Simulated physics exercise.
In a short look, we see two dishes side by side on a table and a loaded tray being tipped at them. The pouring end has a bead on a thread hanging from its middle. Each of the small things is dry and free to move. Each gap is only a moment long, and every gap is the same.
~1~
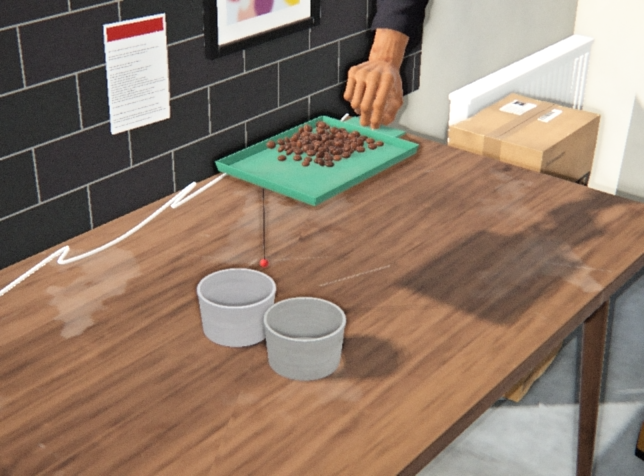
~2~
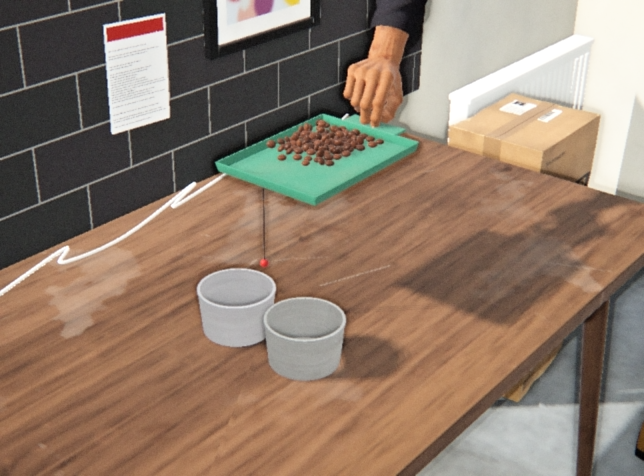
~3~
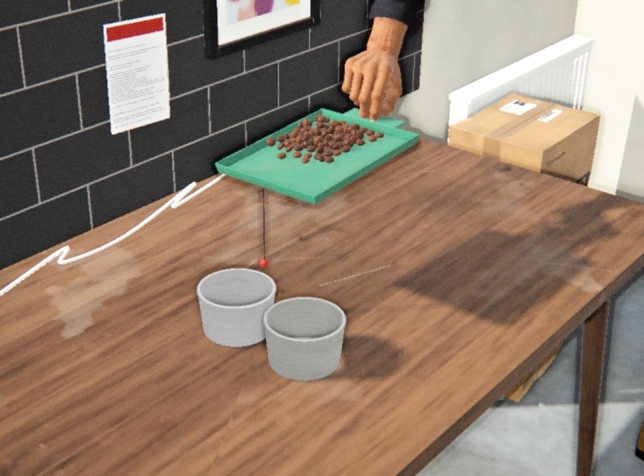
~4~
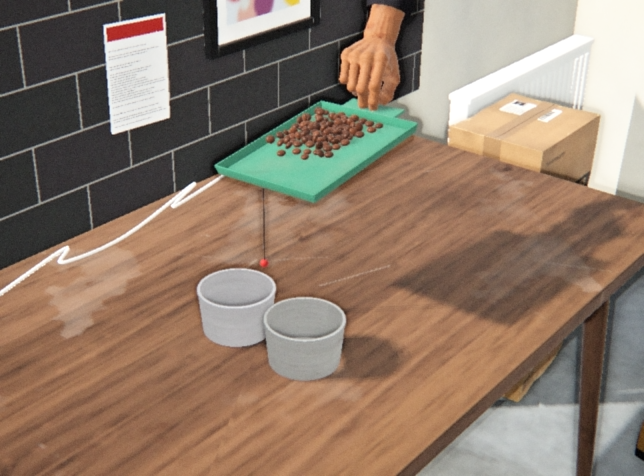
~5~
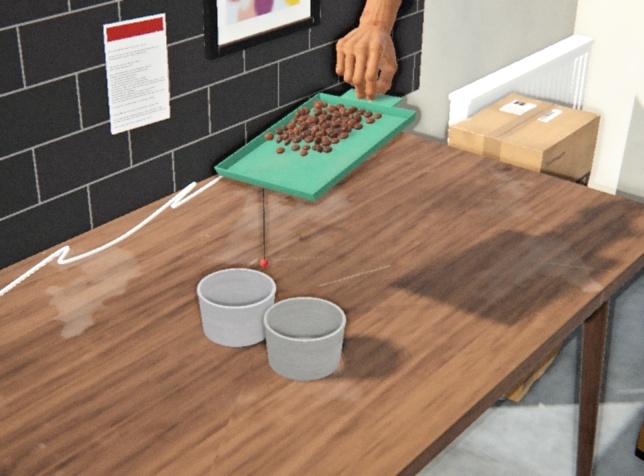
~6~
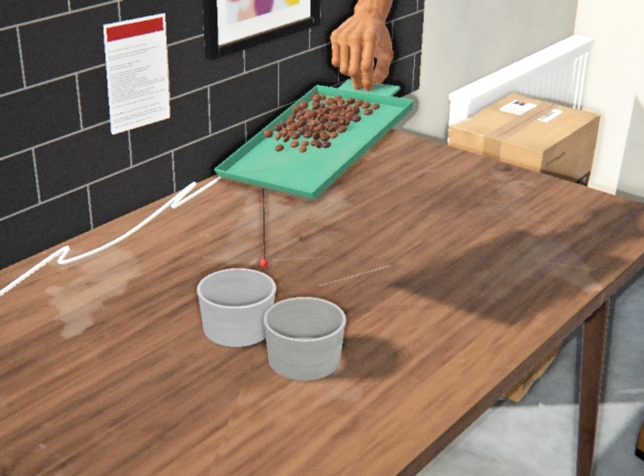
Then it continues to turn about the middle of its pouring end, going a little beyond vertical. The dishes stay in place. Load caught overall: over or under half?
Under.
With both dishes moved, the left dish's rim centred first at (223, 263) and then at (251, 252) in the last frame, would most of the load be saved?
With the first shift the pair saves beyond half; with the second, less than a half.
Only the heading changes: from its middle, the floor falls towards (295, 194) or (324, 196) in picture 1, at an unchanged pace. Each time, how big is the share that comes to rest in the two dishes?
70 and 30 per cent, in that order.
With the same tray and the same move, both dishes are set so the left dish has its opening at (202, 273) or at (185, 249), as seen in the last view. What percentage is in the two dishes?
I'd expect some 70 percent, and then some 60 percent.
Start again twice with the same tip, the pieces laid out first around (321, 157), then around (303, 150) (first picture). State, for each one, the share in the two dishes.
Estimates in order: 30 percent, 20 percent.
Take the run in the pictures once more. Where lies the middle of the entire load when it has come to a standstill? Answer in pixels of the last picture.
The centre comes to rest close to (190, 307).
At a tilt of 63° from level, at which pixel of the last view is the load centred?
The load is centred around (230, 177).
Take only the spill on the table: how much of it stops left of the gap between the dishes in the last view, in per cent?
It comes out at roughly 100 percent.
Just after the last frame, tray tipped steeply; roughly two thirds on the tray; just a few in the left dish; about a tenth outside both; roughly a quarter in the air.
A moment on, tray tipped past a quarter turn; about a tenth on the tray; about a tenth in the left dish; roughly two thirds outside both; about a tenth in the air.
Further on, tray tipped past a quarter turn; roughly a quarter in the left dish; the larger part outside both.
When it is over, tray tipped past a quarter turn; not one in the right dish; roughly a quarter in the left dish; the larger part outside both.
